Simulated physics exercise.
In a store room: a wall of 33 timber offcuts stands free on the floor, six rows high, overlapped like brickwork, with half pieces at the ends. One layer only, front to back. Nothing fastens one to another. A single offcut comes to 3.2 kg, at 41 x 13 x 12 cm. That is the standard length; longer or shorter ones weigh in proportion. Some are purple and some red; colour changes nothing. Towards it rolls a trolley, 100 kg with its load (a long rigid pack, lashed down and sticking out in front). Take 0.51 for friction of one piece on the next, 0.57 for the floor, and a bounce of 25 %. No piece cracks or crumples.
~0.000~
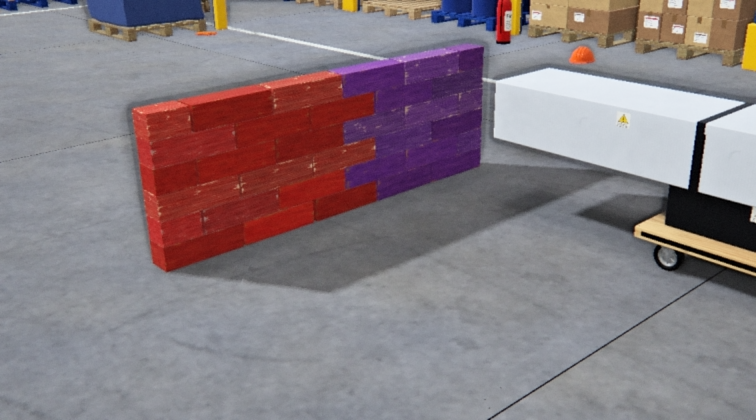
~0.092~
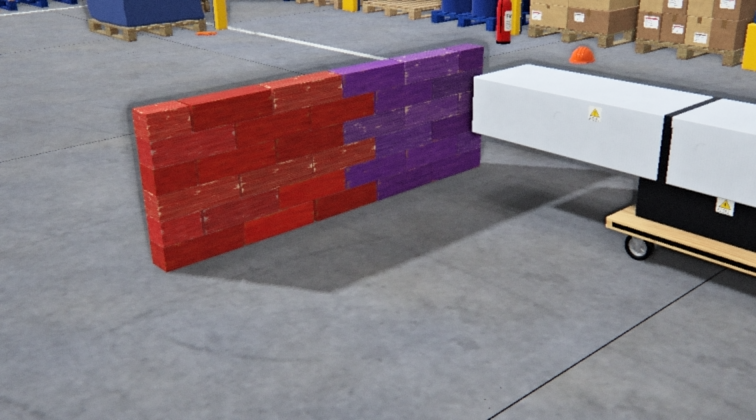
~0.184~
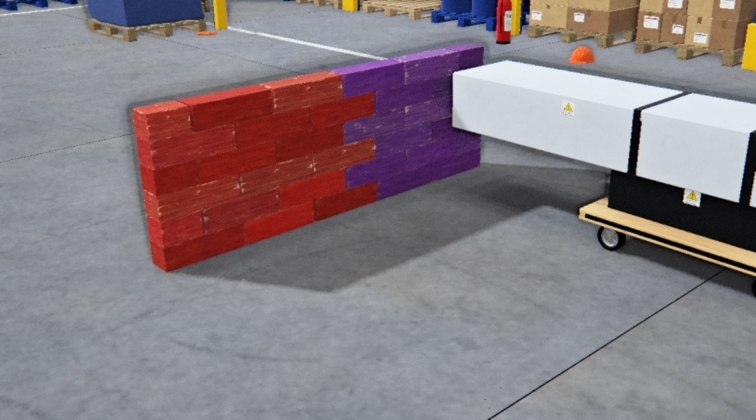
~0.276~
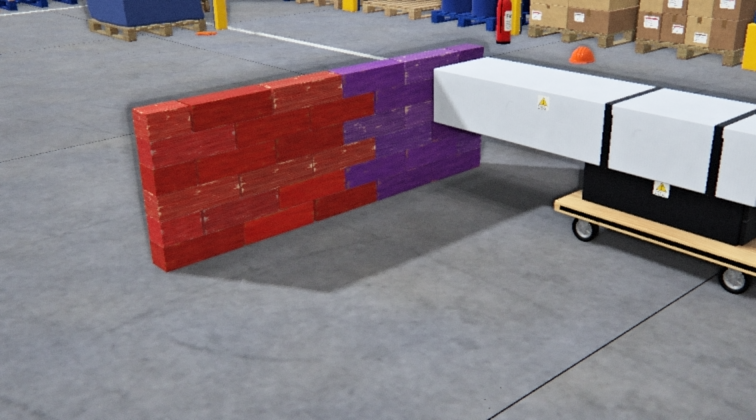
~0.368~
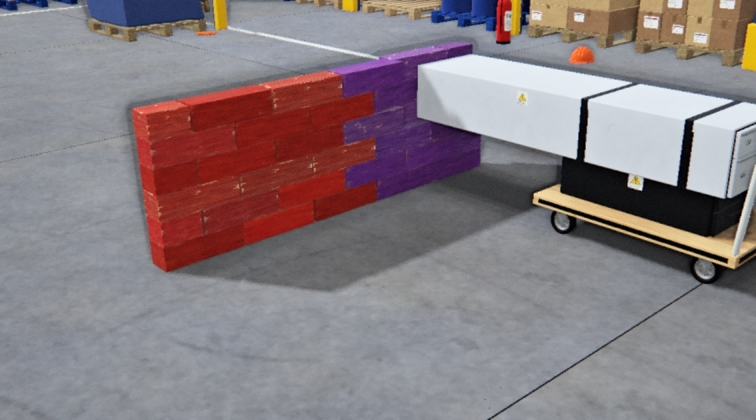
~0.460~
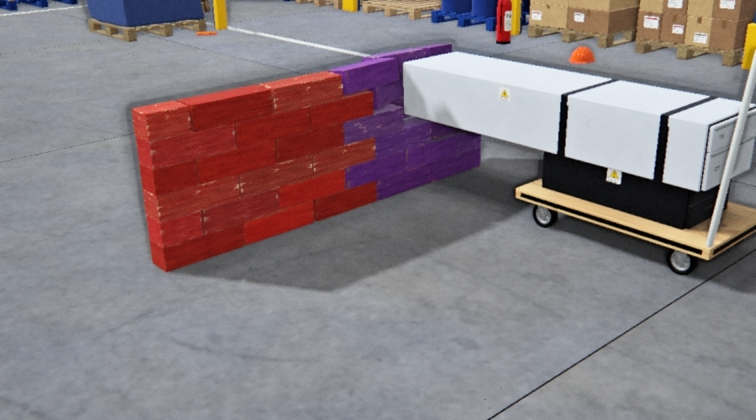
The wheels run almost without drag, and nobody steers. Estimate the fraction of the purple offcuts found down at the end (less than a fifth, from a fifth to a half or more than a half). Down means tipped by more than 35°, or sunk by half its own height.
Upwards of a half of them.
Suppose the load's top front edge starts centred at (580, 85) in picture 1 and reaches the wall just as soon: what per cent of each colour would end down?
In that case purple 70, red 0 per cent.
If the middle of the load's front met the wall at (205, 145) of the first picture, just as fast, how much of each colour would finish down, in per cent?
In that case purple 0, red 50 per cent.
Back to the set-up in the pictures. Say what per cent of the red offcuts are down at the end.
Ending so: Red 0 per cent.
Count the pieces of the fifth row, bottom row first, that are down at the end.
The count is 2.
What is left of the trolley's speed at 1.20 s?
Roughly 0.9 m/s.
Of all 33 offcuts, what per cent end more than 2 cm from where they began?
It is 50 per cent.
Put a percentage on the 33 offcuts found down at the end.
About 25 per cent.
After 0.58 s, load 32 cm past the wall's line, still rolling; 5 of the 15 purple offcuts down (5 of 33 in all colours); top purple offcut 22° from how it stood.
After 0.80 s, load 57 cm past the wall's line, still rolling; 7 of the 15 purple offcuts down (7 of 33 in all colours); top purple offcut 54° from how it stood, 13 cm lower.
After 1.20 s, load 98 cm past the wall's line, still rolling; 7 of the 15 purple offcuts down (7 of 33 in all colours); top purple offcut on its side.
After 1.54 s, load 1.18 m past the wall's line, still rolling; 8 of the 15 purple offcuts down (8 of 33 in all colours); top purple offcut upside down.
In the end (2.6 s), load 1.18 m past the wall's line, still rolling; 9 of the 15 purple offcuts down (9 of 33 in all colours); top purple offcut upside down; top red offcut unmoved. That is 60 per cent. From the last view, middles, top purple offcut near (284, 144), top red offcut near (226, 108).
